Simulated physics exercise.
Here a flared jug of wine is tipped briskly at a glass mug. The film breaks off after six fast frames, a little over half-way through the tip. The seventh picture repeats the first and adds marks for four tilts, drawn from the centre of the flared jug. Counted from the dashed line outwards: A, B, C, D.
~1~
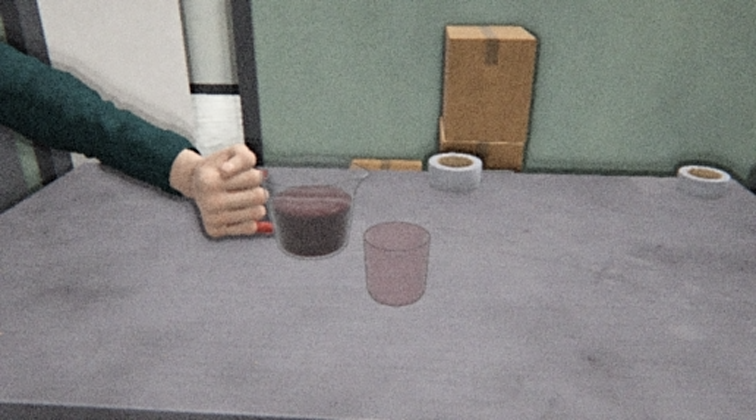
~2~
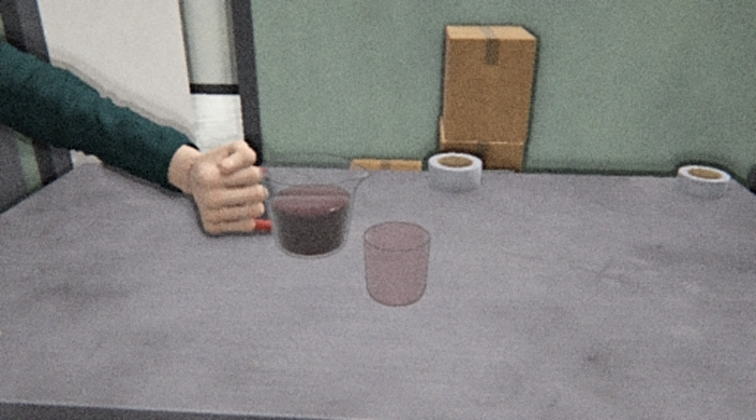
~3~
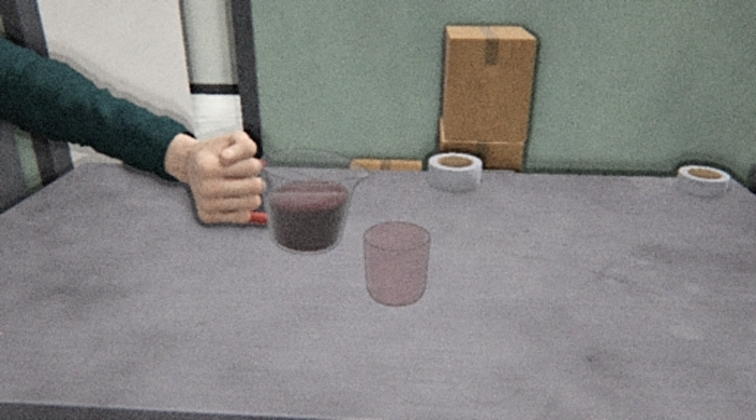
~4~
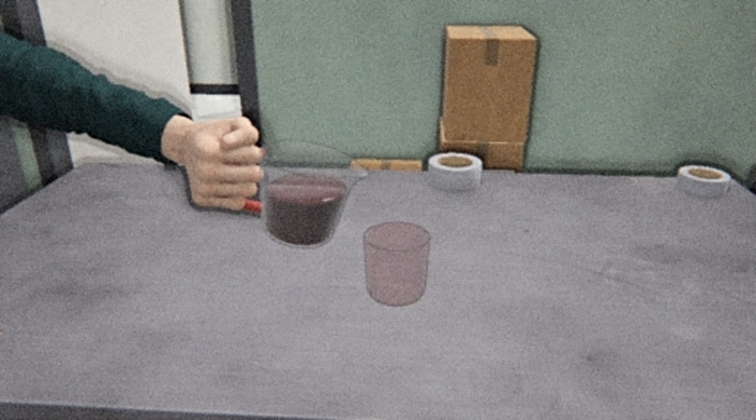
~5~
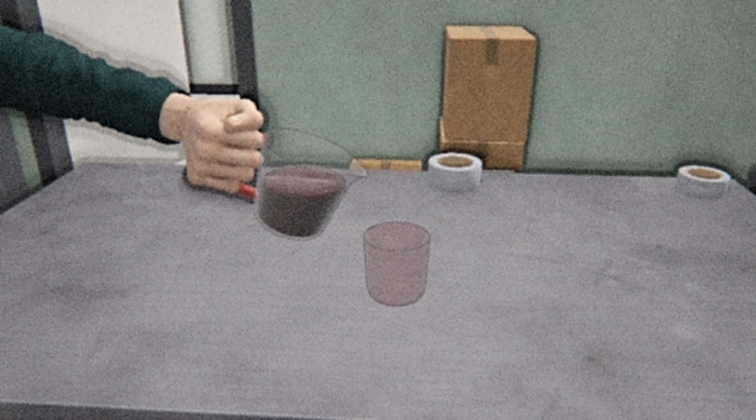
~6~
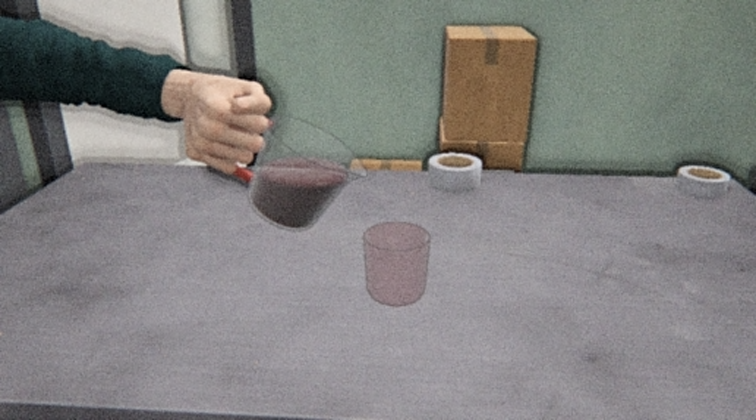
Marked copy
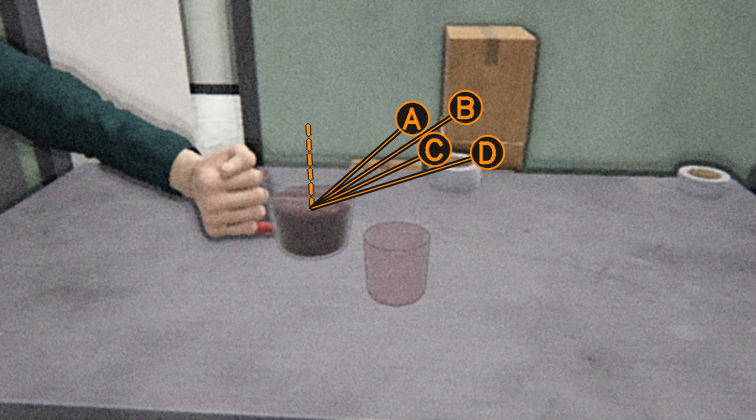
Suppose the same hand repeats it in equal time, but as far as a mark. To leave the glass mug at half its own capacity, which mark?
Go for B.
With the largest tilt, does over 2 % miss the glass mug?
Yes, it does.
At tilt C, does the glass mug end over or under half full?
Over.
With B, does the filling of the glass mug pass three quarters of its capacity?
No, less.
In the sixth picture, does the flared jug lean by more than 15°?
Yes, it does.
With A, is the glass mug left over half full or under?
Under half.
On the marked copy, A at (399, 130); B at (451, 117); C at (419, 157); D at (471, 158).
Choosing A, the glass mug ends with about 26 % of what it can hold.
Choosing B, the glass mug ends with about 47 % of what it can hold.
Choosing C, the glass mug ends with about 69 % of what it can hold; 3 % of the wine is spilt.
Choosing D, the glass mug ends with about 74 % of what it can hold; 15 % of the wine is spilt.
